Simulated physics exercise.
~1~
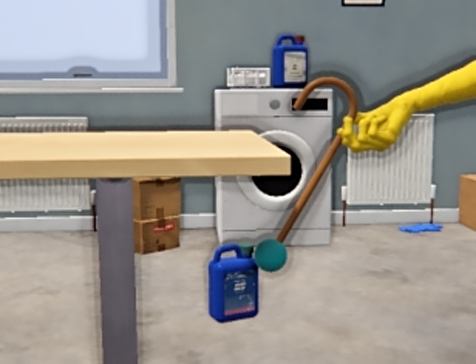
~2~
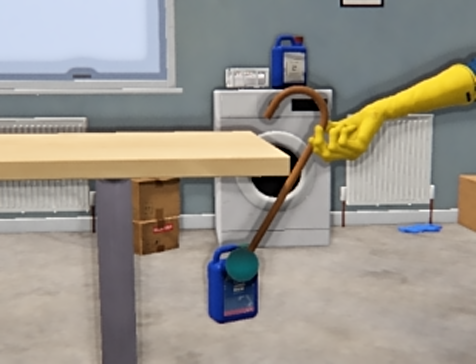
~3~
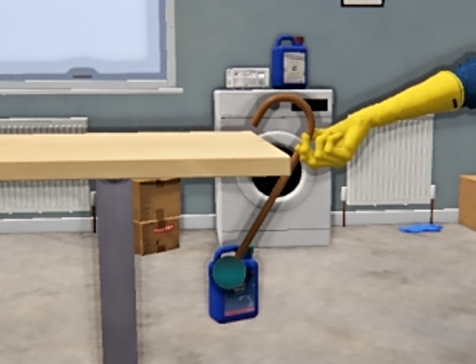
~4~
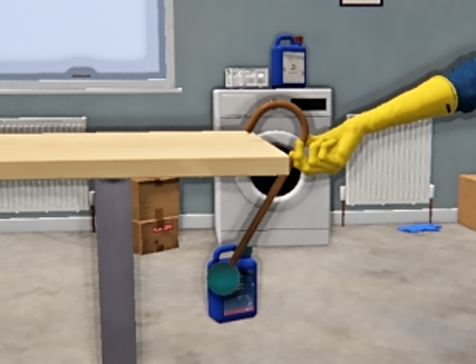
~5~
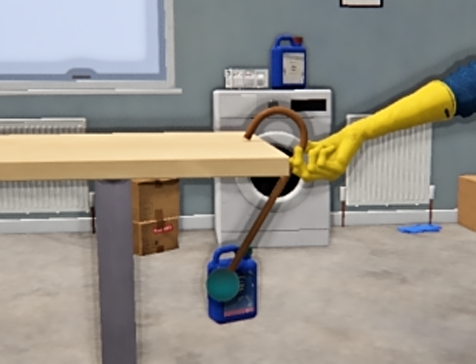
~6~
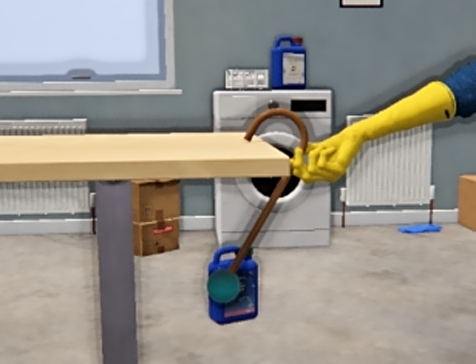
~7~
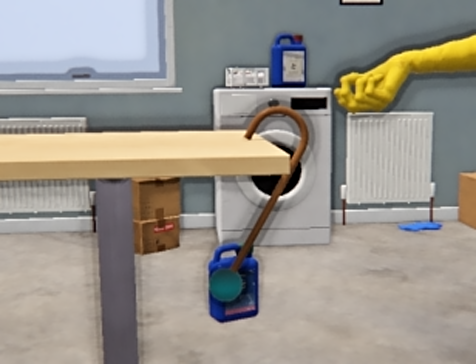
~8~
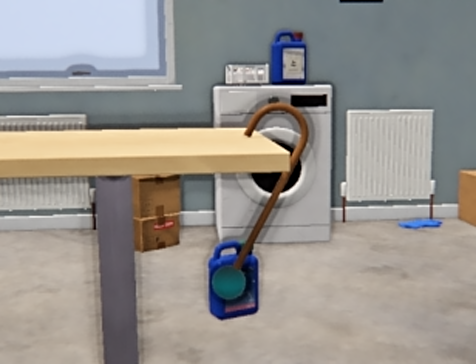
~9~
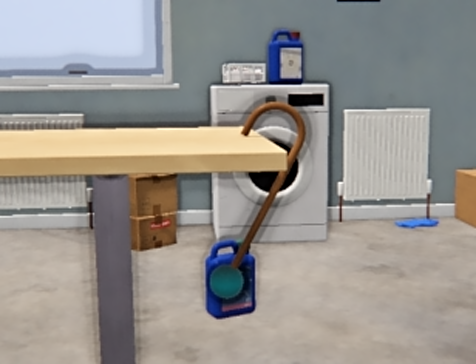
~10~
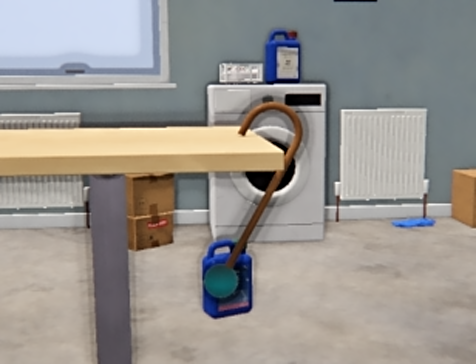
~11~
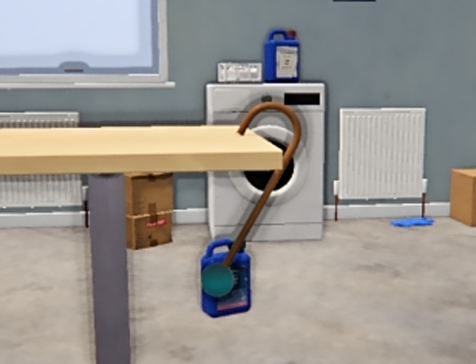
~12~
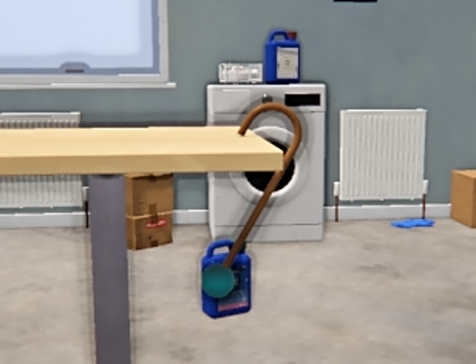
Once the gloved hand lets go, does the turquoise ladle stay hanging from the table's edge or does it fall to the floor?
It stays hanging from the table, with its curved handle hooked at the edge.
